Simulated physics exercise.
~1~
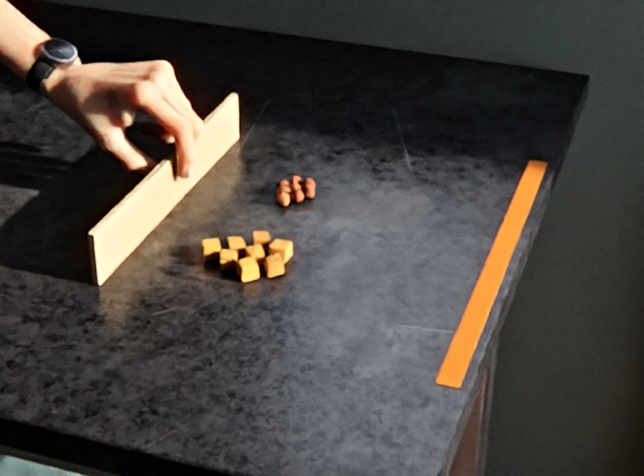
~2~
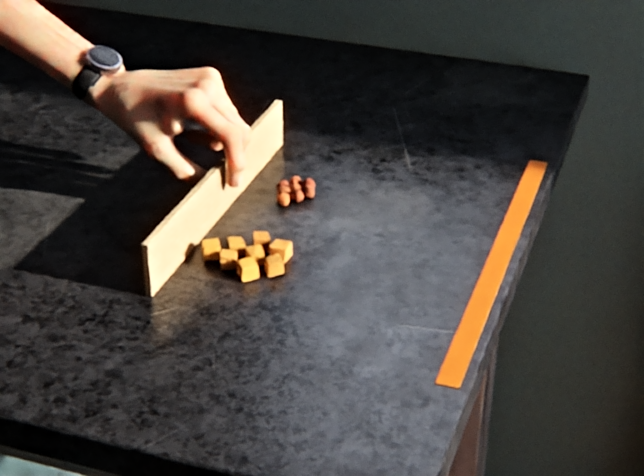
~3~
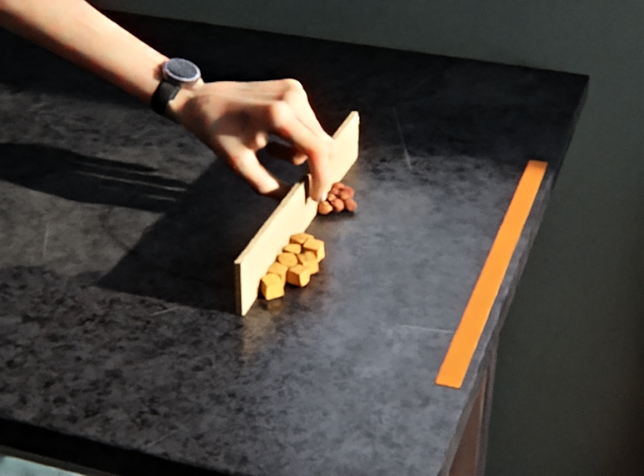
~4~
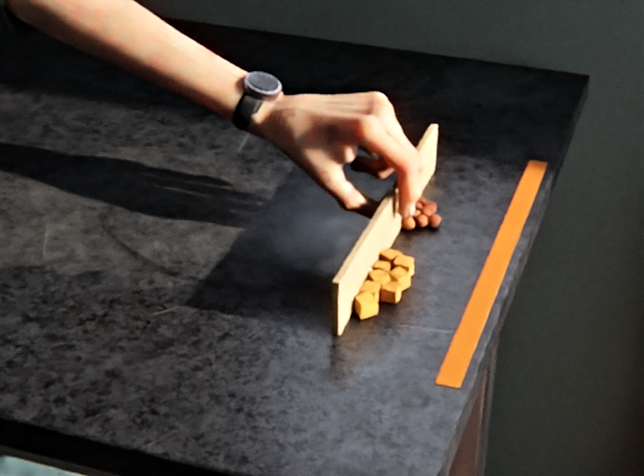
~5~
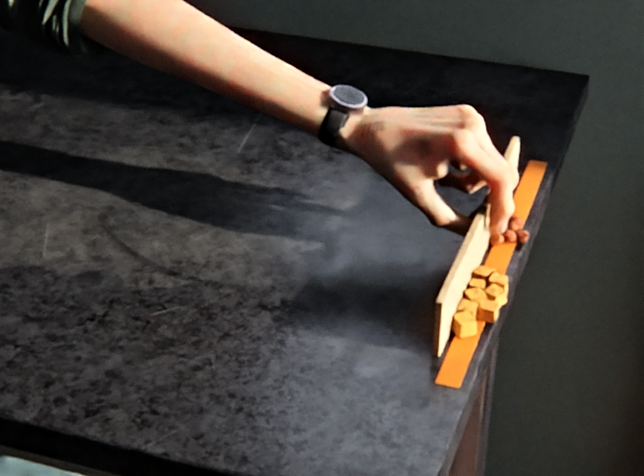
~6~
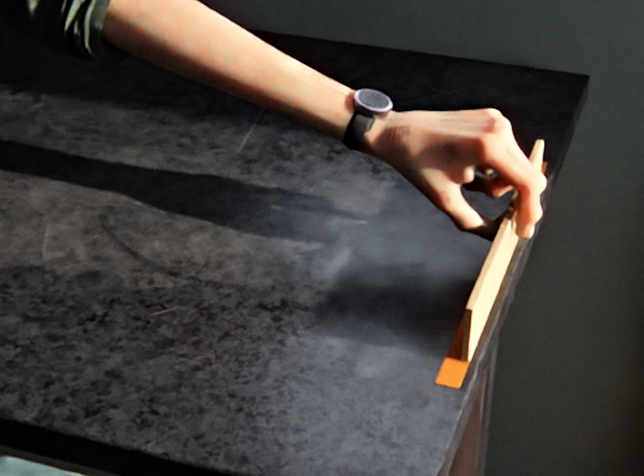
A hand slid an upright piece of card to the right across a dark table, gathering a heap of yellow cubes and a smaller reddish-brown heap, and pushed both over the edge, stopping at the orange tape with neither heap left in view.
